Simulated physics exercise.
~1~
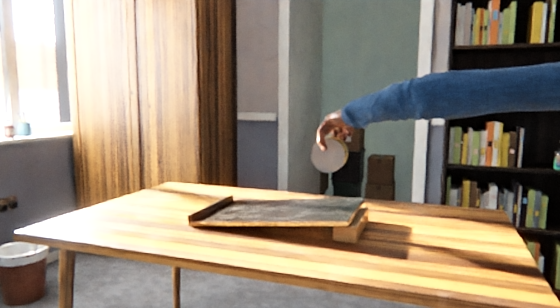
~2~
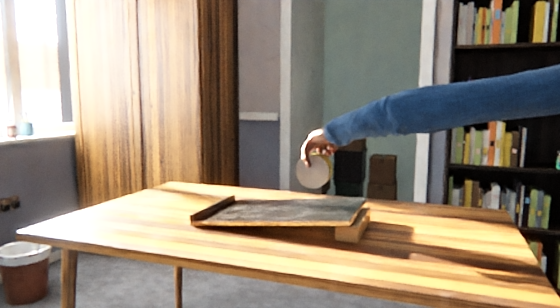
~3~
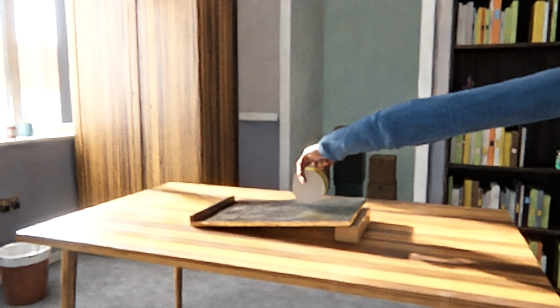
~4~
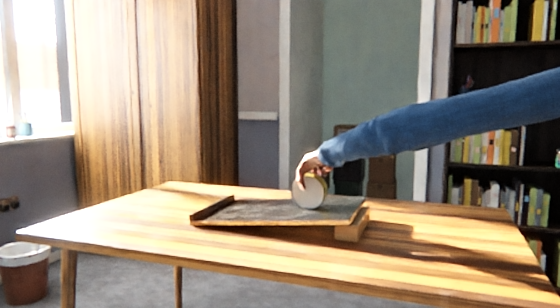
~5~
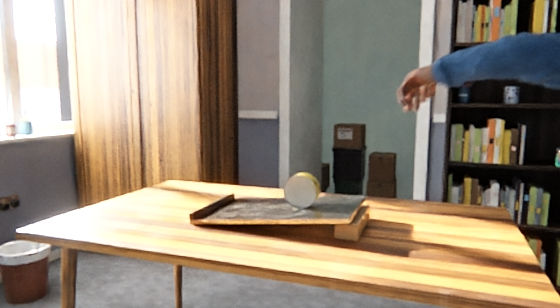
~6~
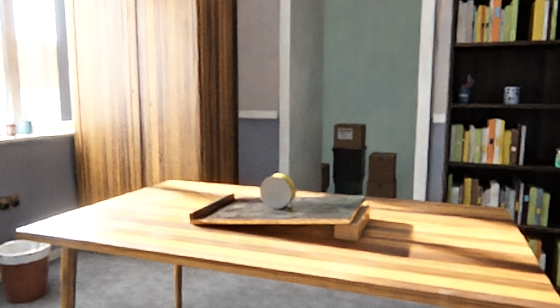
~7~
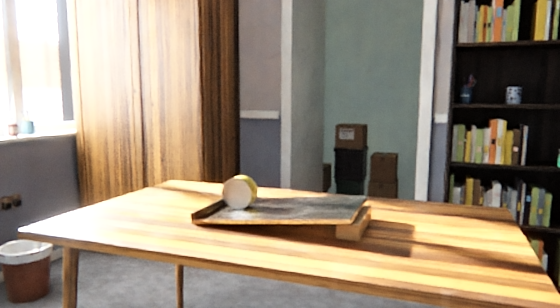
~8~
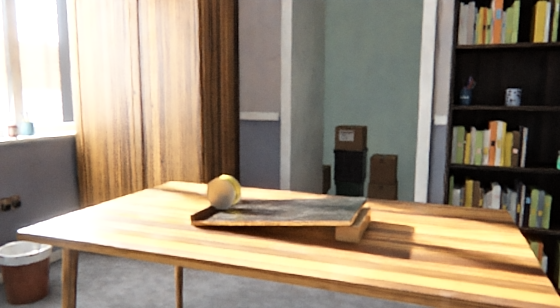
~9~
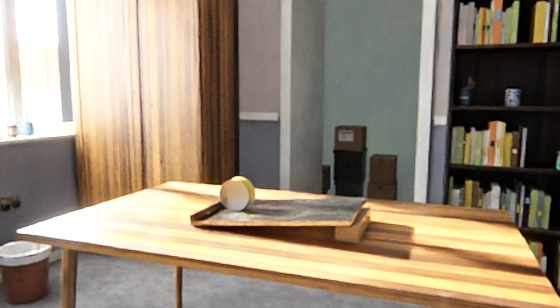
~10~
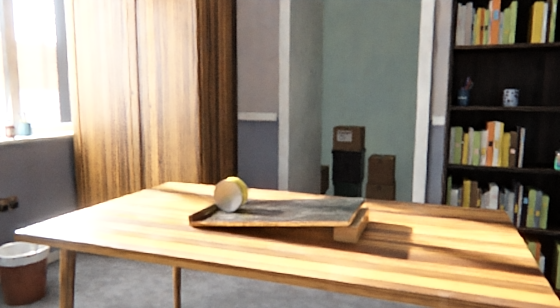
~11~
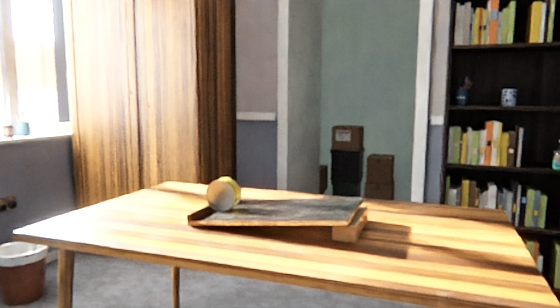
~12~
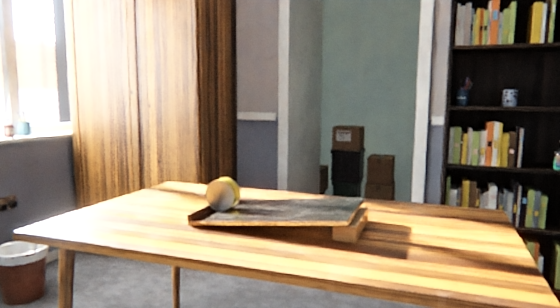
In the video, a hand lowers a round yellow tub on its edge onto a propped-up board on a wooden table and lets go. The tub rolls left down the slope to the raised lip at the lower end, rocks slightly, and settles there.
